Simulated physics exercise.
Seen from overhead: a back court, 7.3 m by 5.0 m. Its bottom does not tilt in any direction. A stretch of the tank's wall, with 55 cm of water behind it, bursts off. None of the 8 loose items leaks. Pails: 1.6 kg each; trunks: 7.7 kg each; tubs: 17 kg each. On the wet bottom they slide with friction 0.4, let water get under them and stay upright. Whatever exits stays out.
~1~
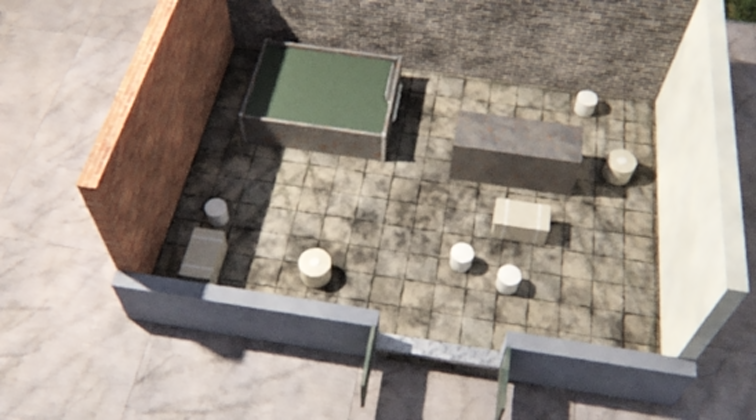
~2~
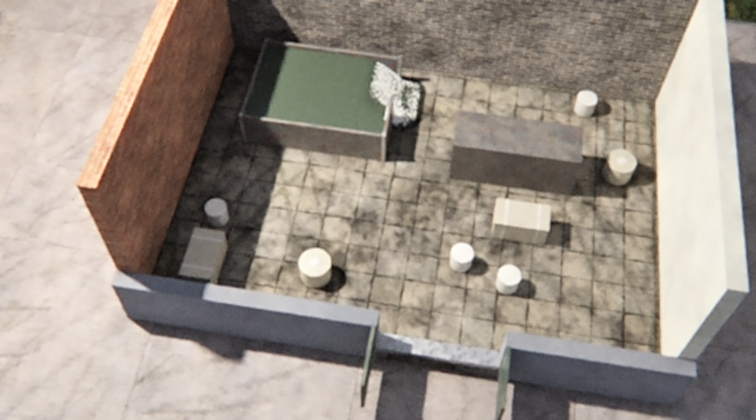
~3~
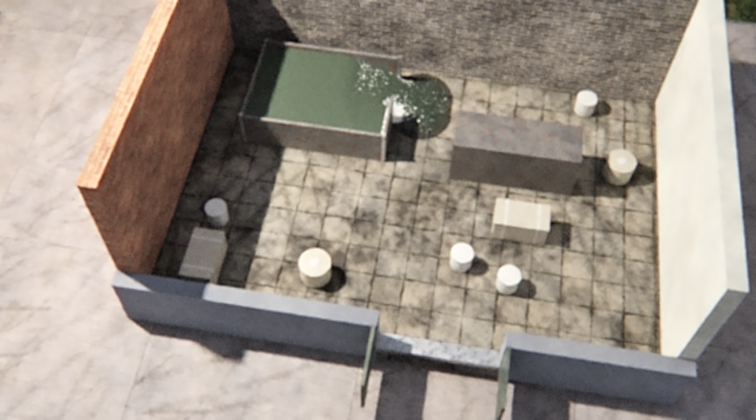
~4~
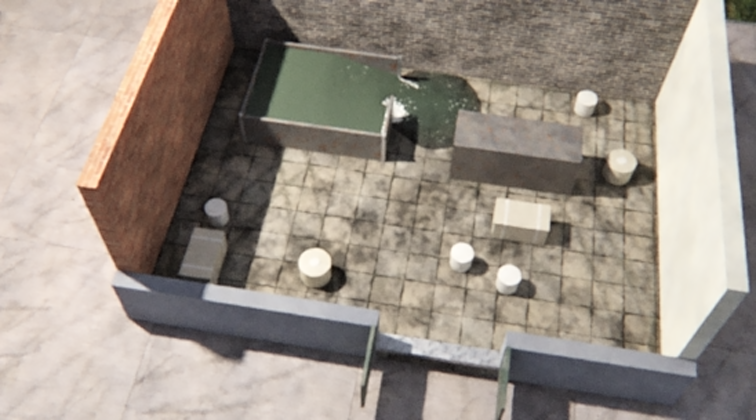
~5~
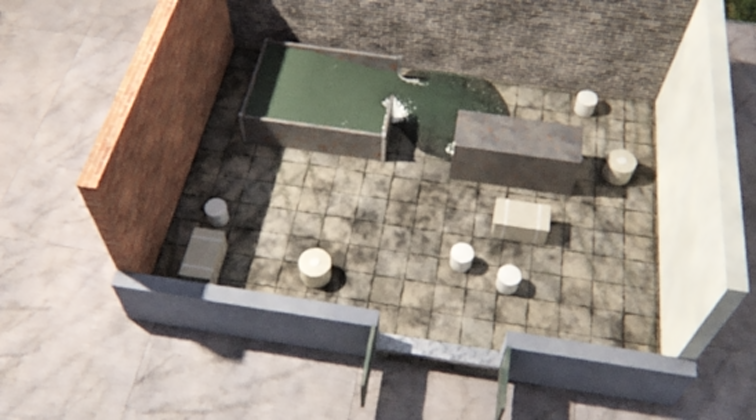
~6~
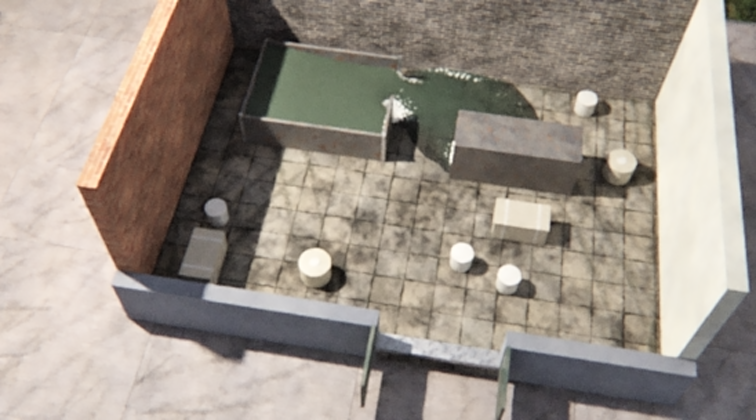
Water bursting through the right end of a raised tank and spreading behind a grey block across a walled courtyard's paving.
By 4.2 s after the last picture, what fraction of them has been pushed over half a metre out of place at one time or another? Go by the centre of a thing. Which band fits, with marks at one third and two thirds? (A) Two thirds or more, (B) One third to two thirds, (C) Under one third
C.
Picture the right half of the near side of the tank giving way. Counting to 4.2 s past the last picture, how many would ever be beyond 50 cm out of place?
Count: 5.
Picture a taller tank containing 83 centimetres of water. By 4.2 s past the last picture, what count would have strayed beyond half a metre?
The answer would then be 3.
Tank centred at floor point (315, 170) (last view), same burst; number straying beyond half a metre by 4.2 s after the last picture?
That would give 4.
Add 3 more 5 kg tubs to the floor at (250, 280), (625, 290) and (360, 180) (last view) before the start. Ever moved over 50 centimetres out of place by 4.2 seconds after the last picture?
Outcome: Stays within first, breaks the threshold next, stays within last.
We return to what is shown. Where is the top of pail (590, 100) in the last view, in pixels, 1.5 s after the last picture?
Near (654, 99).
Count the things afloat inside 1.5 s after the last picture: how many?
That would be 1 of them.
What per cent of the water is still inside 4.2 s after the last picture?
Still held: Near 100 %.
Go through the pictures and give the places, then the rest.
In the first frame, a pail at (588, 98), on the bottom; a trunk at (202, 253), on the bottom; water covers 3.6 m2; 0 of 8 have shifted.
In the second frame, a pail at (588, 98) rests on the ground; a trunk at (202, 253), on the bottom; water covers 4.0 m2; 0 of 8 have shifted.
In the third frame, a pail at (588, 98), on the bottom; a trunk at (202, 253), on the bottom; 4.7 m2 under water; 0 of 8 have shifted.
In the fourth frame, a pail at (588, 98), on the bottom; a trunk at (202, 253), on the bottom; water covers 5.5 m2; 0 of 8 have shifted.
In the fifth frame, a pail at (588, 98), on the bottom; a trunk at (202, 253) rests on the ground; 6.3 m2 under water; 0 of 8 have shifted.
In the sixth frame, a pail at (588, 98) rests on the ground; a trunk at (202, 253), on the bottom; water covers 7.0 m2; 0 of 8 have shifted.
Then, 0.4 s after the last picture 0 of 8 are over 50 cm from their spots; 0 afloat.
Then, 1.5 s after the last picture 1 of 8 are over 50 cm from their spots; 1 afloat.
Then, 2.8 s after the last picture 1 of 8 are over 50 cm from their spots; 1 afloat.
Then, 4.2 s after the last picture 2 of 8 are over 50 cm from their spots, and 2 have been at some point; 1 afloat.
